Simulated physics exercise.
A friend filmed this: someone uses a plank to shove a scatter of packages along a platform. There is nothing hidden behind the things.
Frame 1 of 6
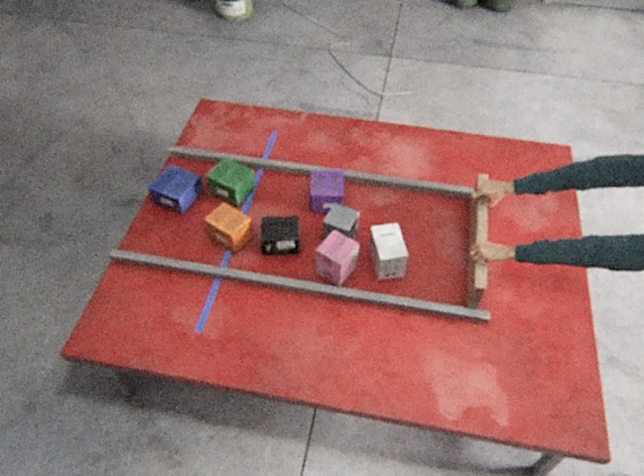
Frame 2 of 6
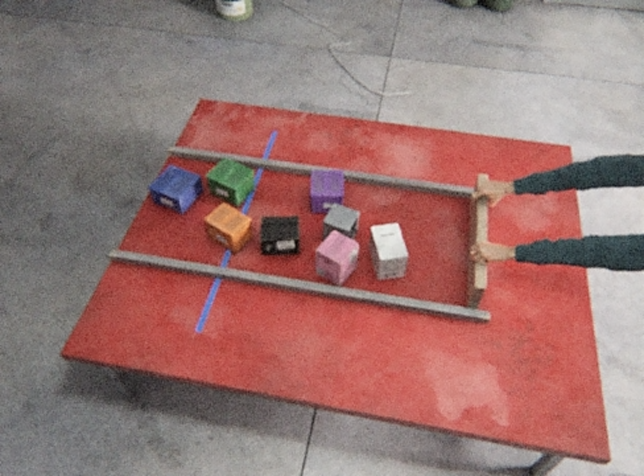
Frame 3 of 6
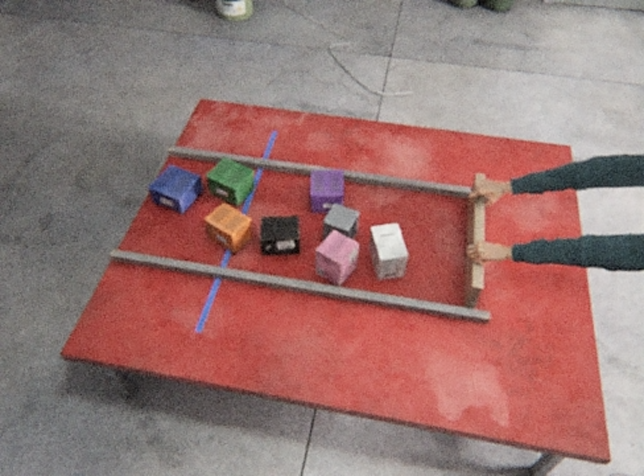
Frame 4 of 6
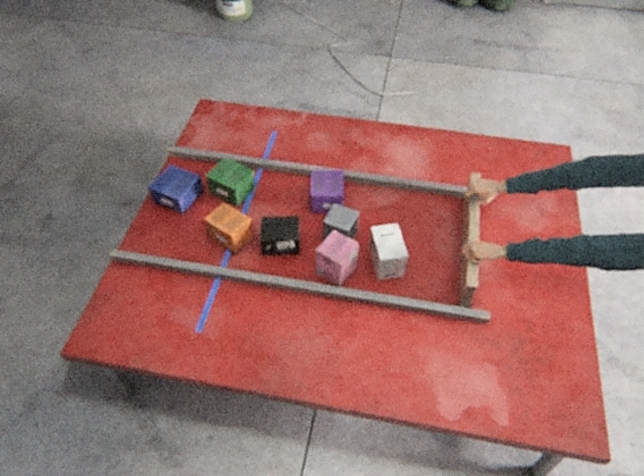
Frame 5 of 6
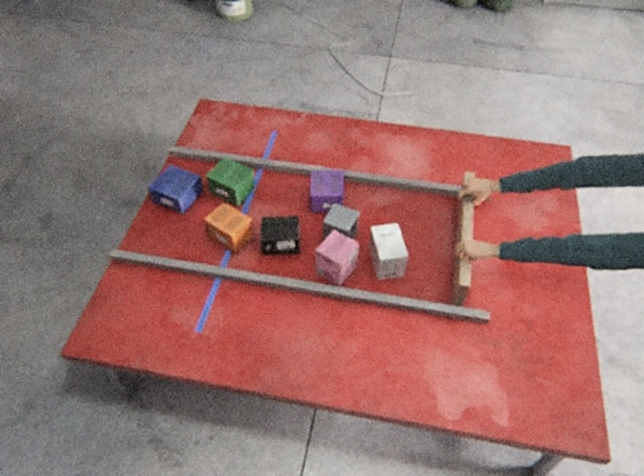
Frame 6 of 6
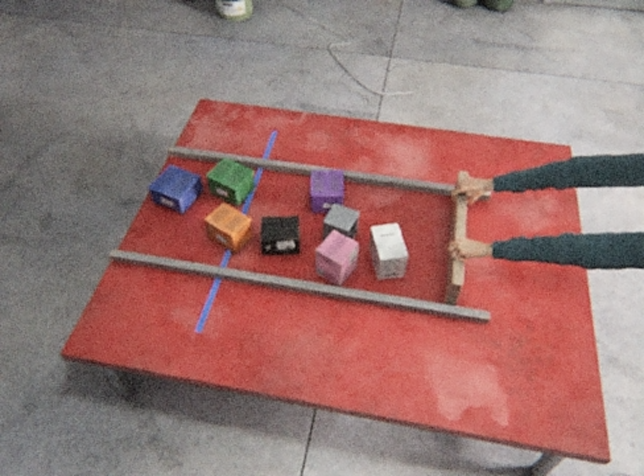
On a red tabletop above a grey concrete floor, seen from a high angle by a still camera, two grey rails run lengthwise with a blue tape line crossing beneath them toward the left. Between the rails sit blue, green and orange boxes at left, black and purple ones mid-way, and grey, pink and white ones further right. Two dark-sleeved arms slide a wooden plank slightly leftward from the right end, while every box stays still.
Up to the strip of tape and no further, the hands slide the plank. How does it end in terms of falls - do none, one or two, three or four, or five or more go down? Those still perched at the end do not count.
Fallen: None.
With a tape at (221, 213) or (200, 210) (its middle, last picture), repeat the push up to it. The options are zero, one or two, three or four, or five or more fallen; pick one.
Taking the two places as listed: None, then either one or two.
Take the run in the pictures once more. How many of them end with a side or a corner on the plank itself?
Contact count: 2.
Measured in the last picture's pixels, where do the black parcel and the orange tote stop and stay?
In the last picture the black parcel sits around (188, 218) and the orange tote around (156, 233).
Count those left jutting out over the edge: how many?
The number would be 0.
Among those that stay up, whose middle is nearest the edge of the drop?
The blue tote ends nearest.
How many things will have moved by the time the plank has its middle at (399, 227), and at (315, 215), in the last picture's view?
The first number is 1, the next one 6.
Soon after, none off yet; blue tote at rest near (177, 189); green tote at rest near (232, 182); orange tote at rest near (230, 229).
At rest, the number that fall off is zero.
